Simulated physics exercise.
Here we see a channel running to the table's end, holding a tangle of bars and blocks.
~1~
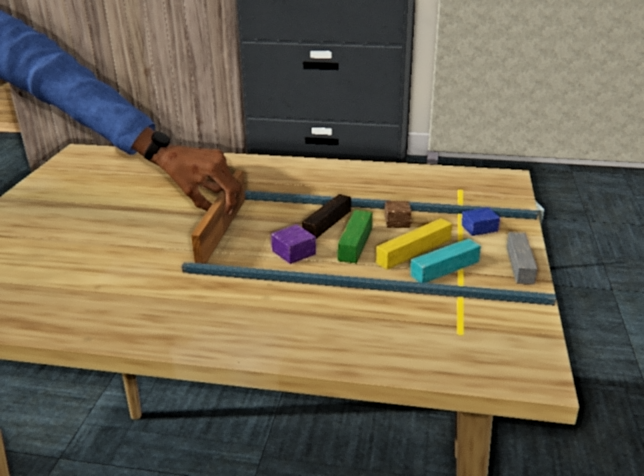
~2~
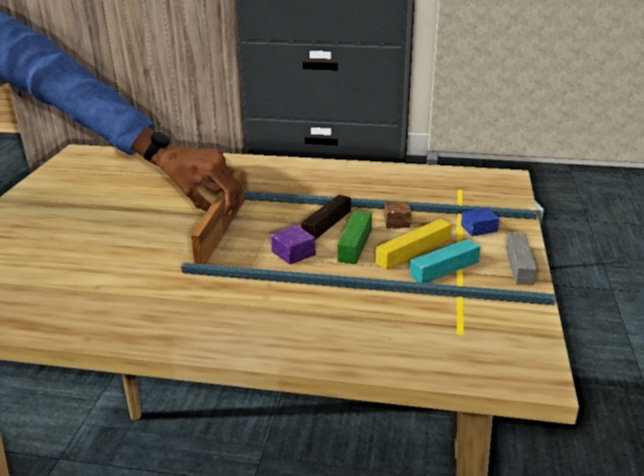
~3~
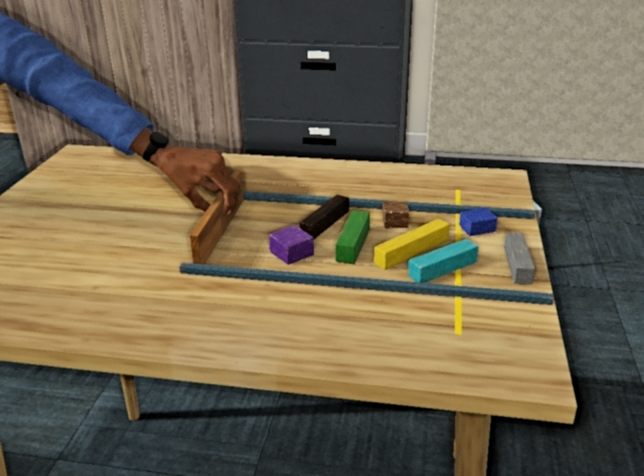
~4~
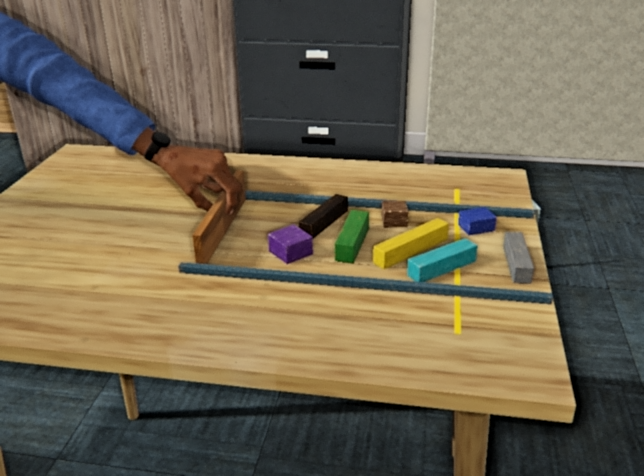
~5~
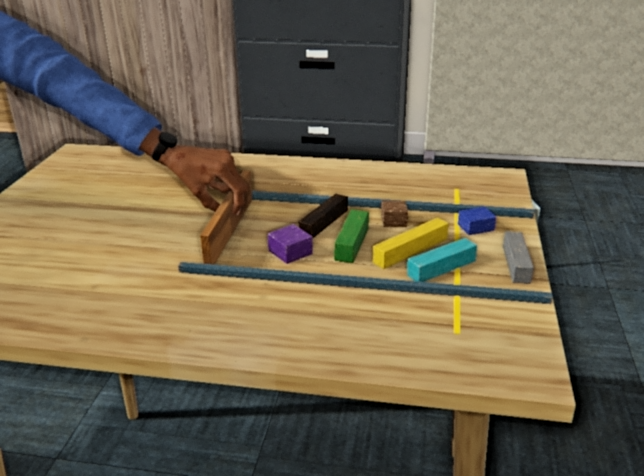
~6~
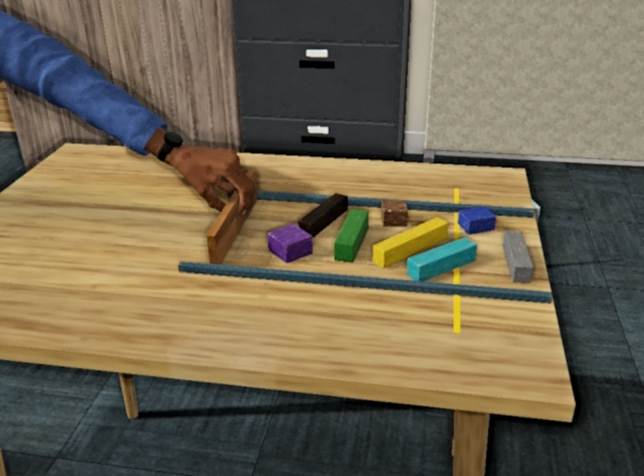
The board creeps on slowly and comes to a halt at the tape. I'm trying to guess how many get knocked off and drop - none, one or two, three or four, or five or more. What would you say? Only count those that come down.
I would say one or two.
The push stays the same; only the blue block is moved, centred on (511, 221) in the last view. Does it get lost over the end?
In the end it hangs on.
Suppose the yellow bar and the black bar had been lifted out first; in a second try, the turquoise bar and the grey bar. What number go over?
0, then 0.
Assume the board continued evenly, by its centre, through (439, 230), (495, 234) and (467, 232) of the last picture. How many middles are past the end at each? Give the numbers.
The counts: 0, 4 and 2.
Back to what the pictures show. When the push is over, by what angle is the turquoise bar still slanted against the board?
About 15°.
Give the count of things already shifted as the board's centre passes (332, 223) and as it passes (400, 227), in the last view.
So far 4, and 6 at the second.
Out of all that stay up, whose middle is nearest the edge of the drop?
The turquoise bar is it.
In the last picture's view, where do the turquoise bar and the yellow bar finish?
Turquoise bar at about (544, 265), yellow bar at about (513, 248).
A little later, none off yet; grey bar at rest near (517, 256); blue block at rest near (477, 220); turquoise bar at rest near (443, 260).
Next, none off yet; grey bar at rest near (517, 256); blue block at rest near (477, 220); turquoise bar moving near (450, 263).
Later still, none off yet; grey bar moving near (523, 256); blue block moving near (486, 221); turquoise bar shifted about its own width near (509, 264).
When it is over, the number that fall off is one or two; down, grey bar.
